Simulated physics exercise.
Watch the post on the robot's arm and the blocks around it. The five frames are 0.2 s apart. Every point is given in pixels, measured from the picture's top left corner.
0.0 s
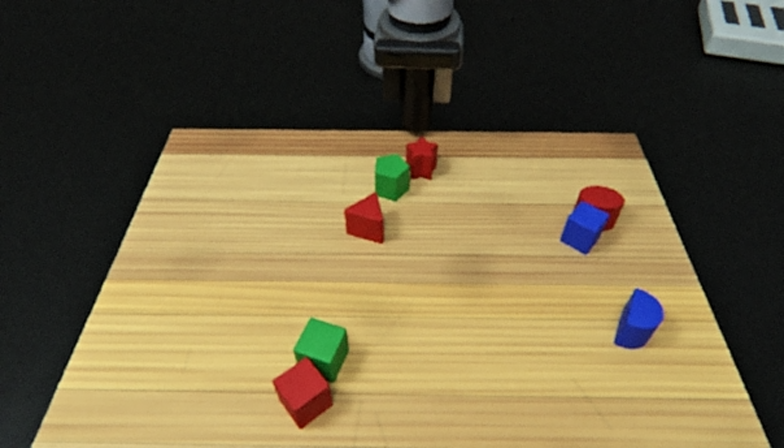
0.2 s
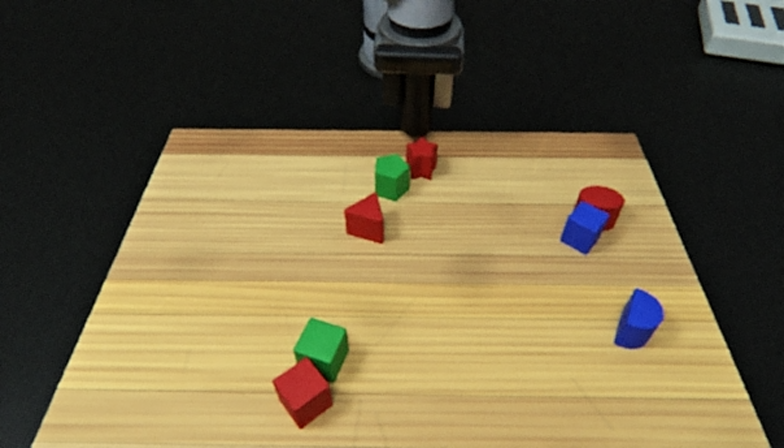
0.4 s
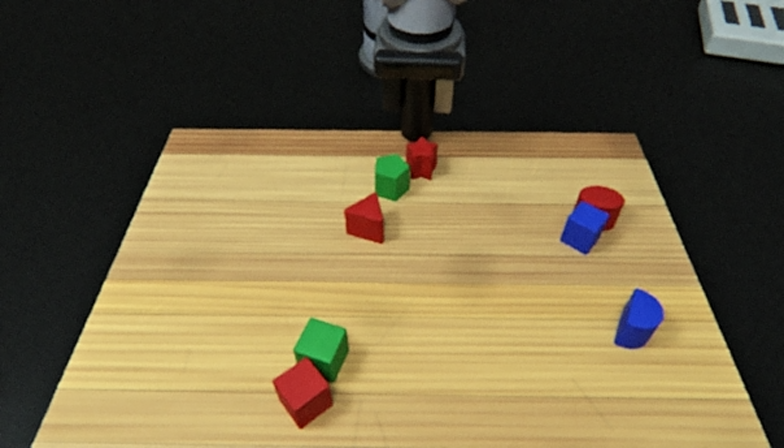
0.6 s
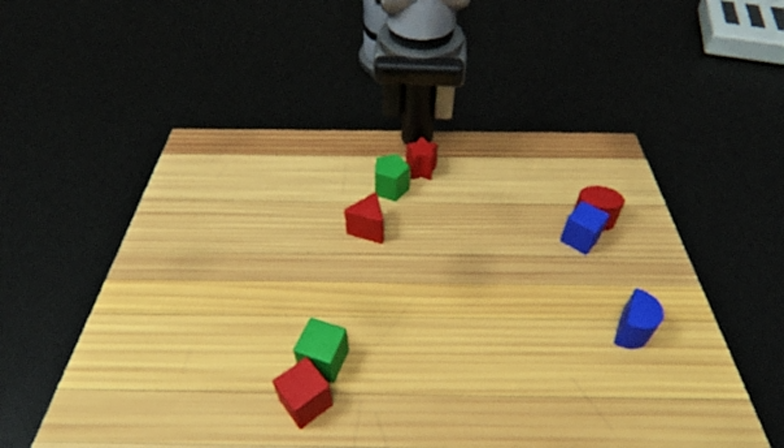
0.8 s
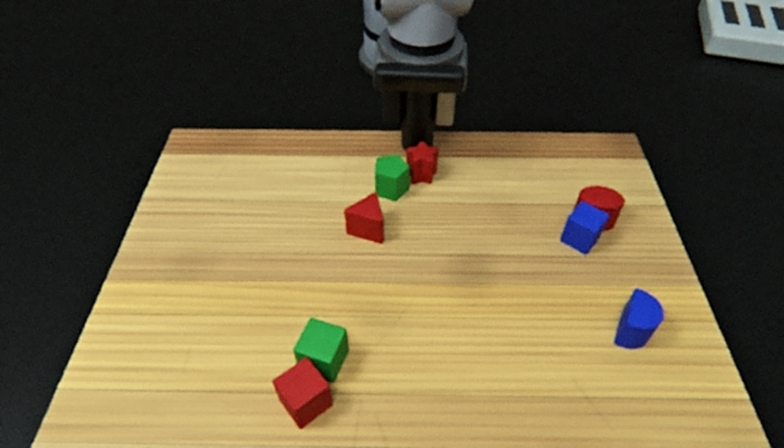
A robot arm with a dark post stands at the far edge of a pale wooden board, seen from above and in front against a black surround. A red star and green pentagon sit near the post, a red triangle just below, a green and a red cube lower left, and a red round block and two blue blocks right. The post inches toward the viewer, then nudges the star slightly forward, while the other blocks and camera stay still.
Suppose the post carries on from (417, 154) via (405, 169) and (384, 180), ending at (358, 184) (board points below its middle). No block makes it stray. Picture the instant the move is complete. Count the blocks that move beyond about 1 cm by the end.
Two blocks shift.
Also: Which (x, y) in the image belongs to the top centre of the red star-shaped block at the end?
I'd say the red star-shaped block ends with its top centre at (423, 166).
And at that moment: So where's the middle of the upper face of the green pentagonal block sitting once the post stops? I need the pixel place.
Around pixel (366, 185).
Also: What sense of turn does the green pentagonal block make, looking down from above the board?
That block twists counter-clockwise.
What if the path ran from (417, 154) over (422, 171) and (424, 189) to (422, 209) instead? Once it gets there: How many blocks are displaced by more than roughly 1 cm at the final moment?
I'm going with one.
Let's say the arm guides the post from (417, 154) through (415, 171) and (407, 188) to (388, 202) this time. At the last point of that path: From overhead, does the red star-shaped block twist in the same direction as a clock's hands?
That would be a no.
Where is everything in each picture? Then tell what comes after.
In the first picture, post tip at (416, 122); block tops, red triangular block at (367, 207); green pentagonal block at (391, 165); red star-shaped block at (422, 147).
In the second picture, post at (416, 127); blocks unchanged.
In the third picture, post at (416, 132); blocks unchanged.
In the fourth picture, post at (417, 138); blocks unchanged.
In the fifth picture, post at (417, 144); red triangular block at (367, 207); green pentagonal block at (391, 165); red star-shaped block at (423, 151).
What follows on the original path. Halfway along, post at (395, 166); green pentagonal block at (382, 174); red star-shaped block at (423, 166), turned 45° anticlockwise.
At the end, post at (358, 175); red triangular block at (366, 210); green pentagonal block at (366, 185), turned 40° anticlockwise; red star-shaped block at (423, 166), turned 45° anticlockwise.
